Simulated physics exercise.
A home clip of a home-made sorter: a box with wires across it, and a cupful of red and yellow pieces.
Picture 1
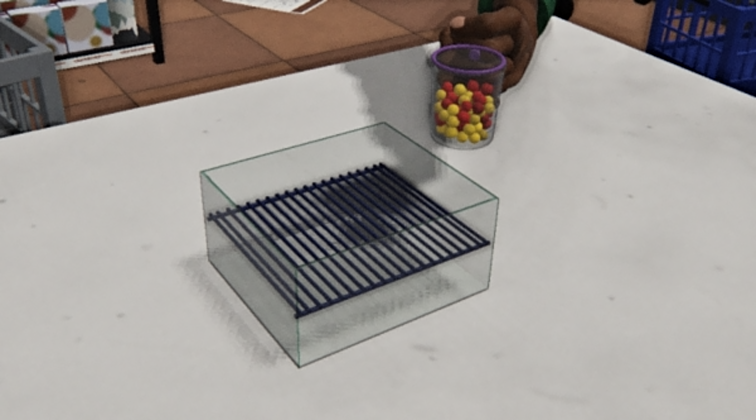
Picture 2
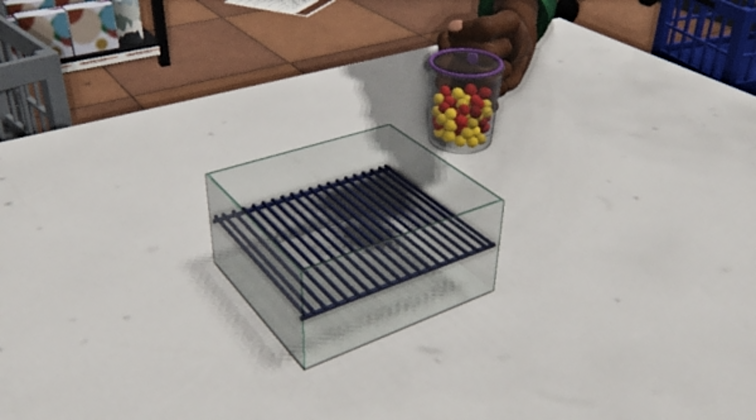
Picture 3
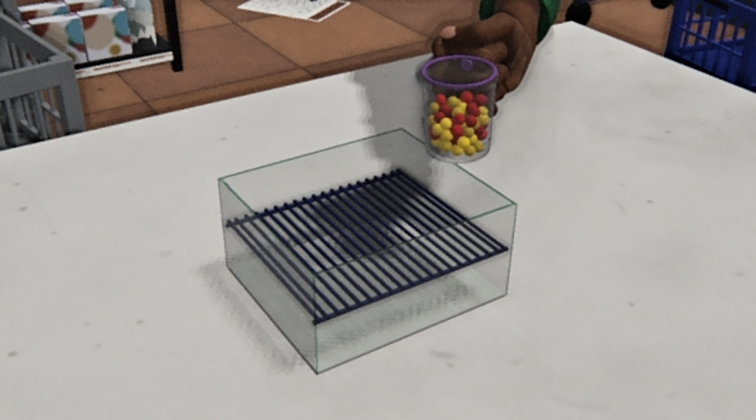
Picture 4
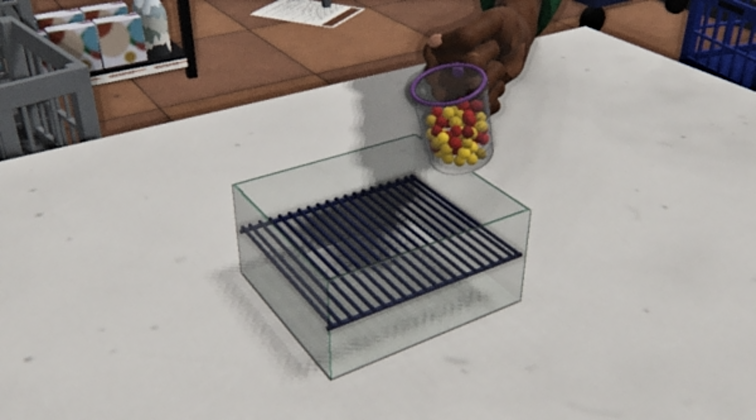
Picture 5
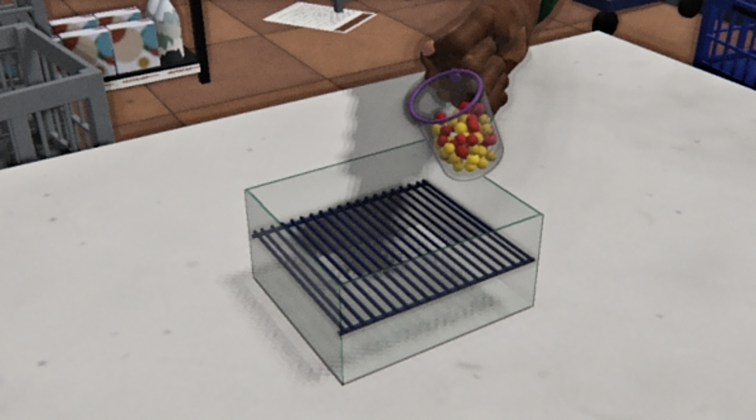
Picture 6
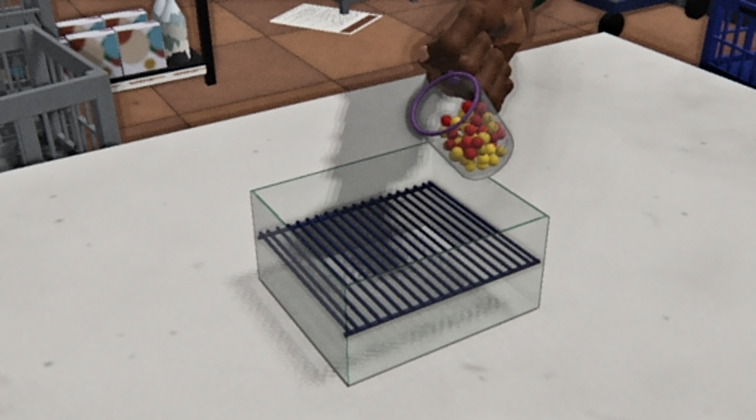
We see a hand holding a clear, purple-rimmed cup of red and yellow balls near a glass box with dark wires across it; the hand moves the cup closer and tilts it toward the left as the view shifts slightly.
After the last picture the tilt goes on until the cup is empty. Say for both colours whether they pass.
Here the red bits get caught above, and the yellow bits get caught above.
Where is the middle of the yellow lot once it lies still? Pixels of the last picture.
At about (409, 231).
Then, 0.59 s later than the last frame, red ones, every one in the cup; yellow ones, every one in the cup.
Then, 1.11 s later than the last frame, red ones, almost all in the cup, about a tenth on or over the wires; yellow ones, almost all in the cup, about a tenth on or over the wires.
Then, 1.55 s later than the last frame, red ones, every one on or over the wires; yellow ones, every one on or over the wires.
When it is over, red ones, every one on the wires, not one under the rack; yellow ones, every one on the wires, not one under the rack.
